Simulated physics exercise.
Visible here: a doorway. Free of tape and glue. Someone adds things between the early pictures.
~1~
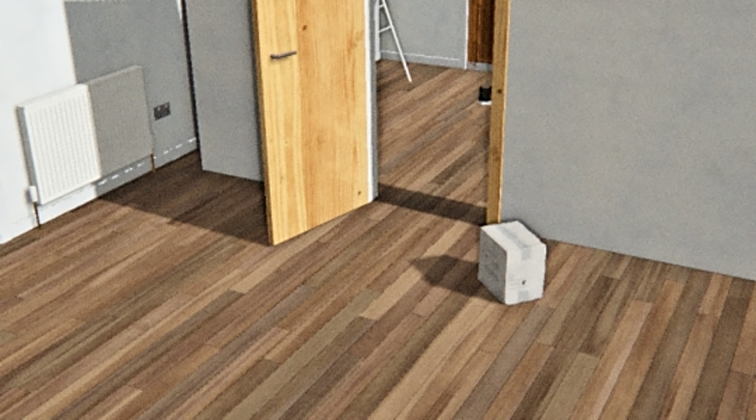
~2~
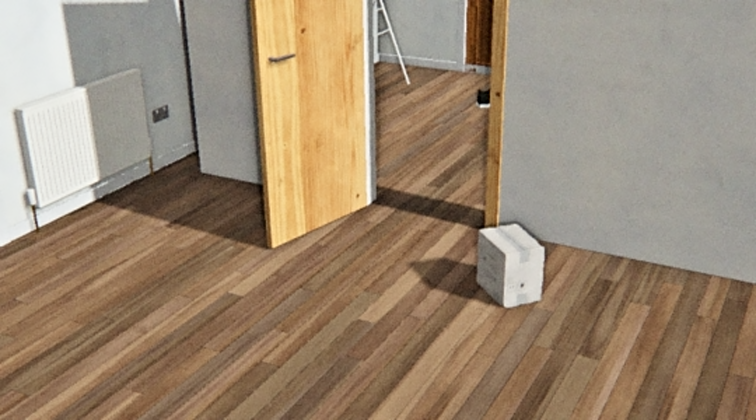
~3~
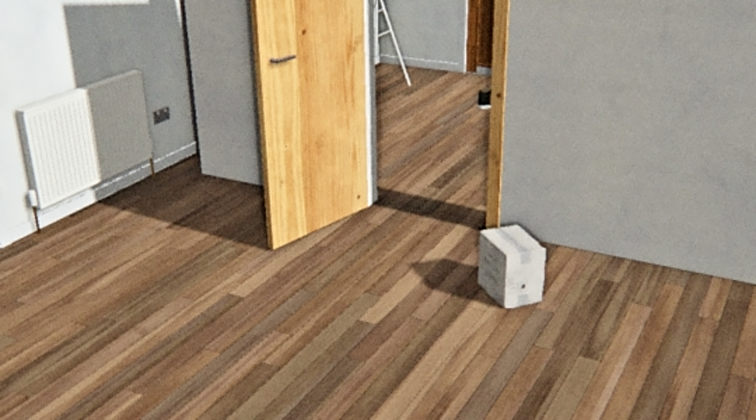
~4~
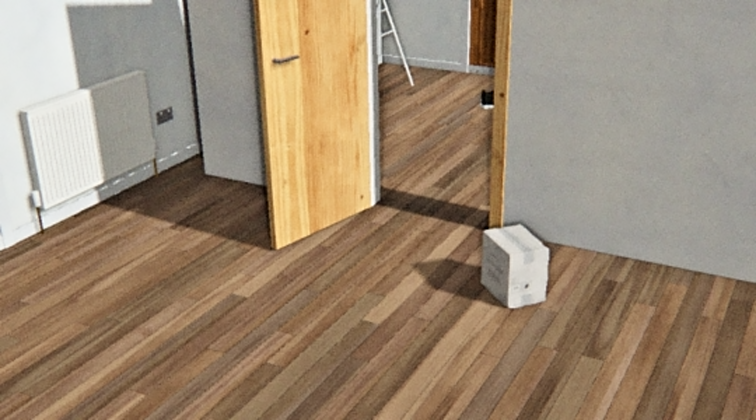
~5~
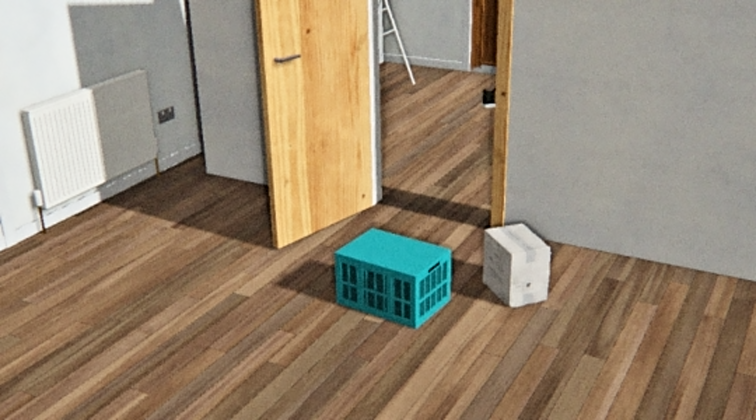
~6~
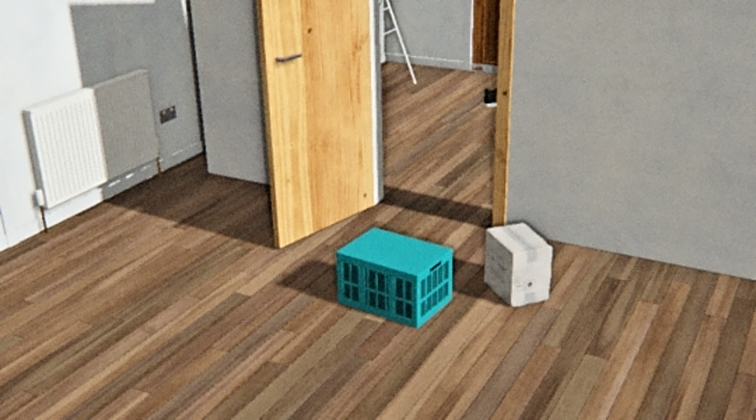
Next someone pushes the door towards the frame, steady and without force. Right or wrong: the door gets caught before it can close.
Wrong, it closes fully.
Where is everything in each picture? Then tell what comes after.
In the first frame, door wide open and still; white box (511, 262).
In the second frame, door wide open and still; white box (510, 265).
In the third frame, door wide open and still; white box (511, 266).
In the fourth frame, door wide open and still; white box (514, 266).
In the fifth frame, door wide open and still; white box (516, 265).
In the sixth frame, door wide open and still; turquoise chest (395, 276); white box (517, 264).
Then, 0.80 s past the last view, door at 88°.
Then, 1.60 s past the last view, door at 60°.
Then, 2.20 s past the last view, door at 38°.
Then, 2.90 s past the last view, door at 12°.
Finally, door at 0°; both still in place. Final places as the last picture's camera would see them, turquoise chest near (395, 276).
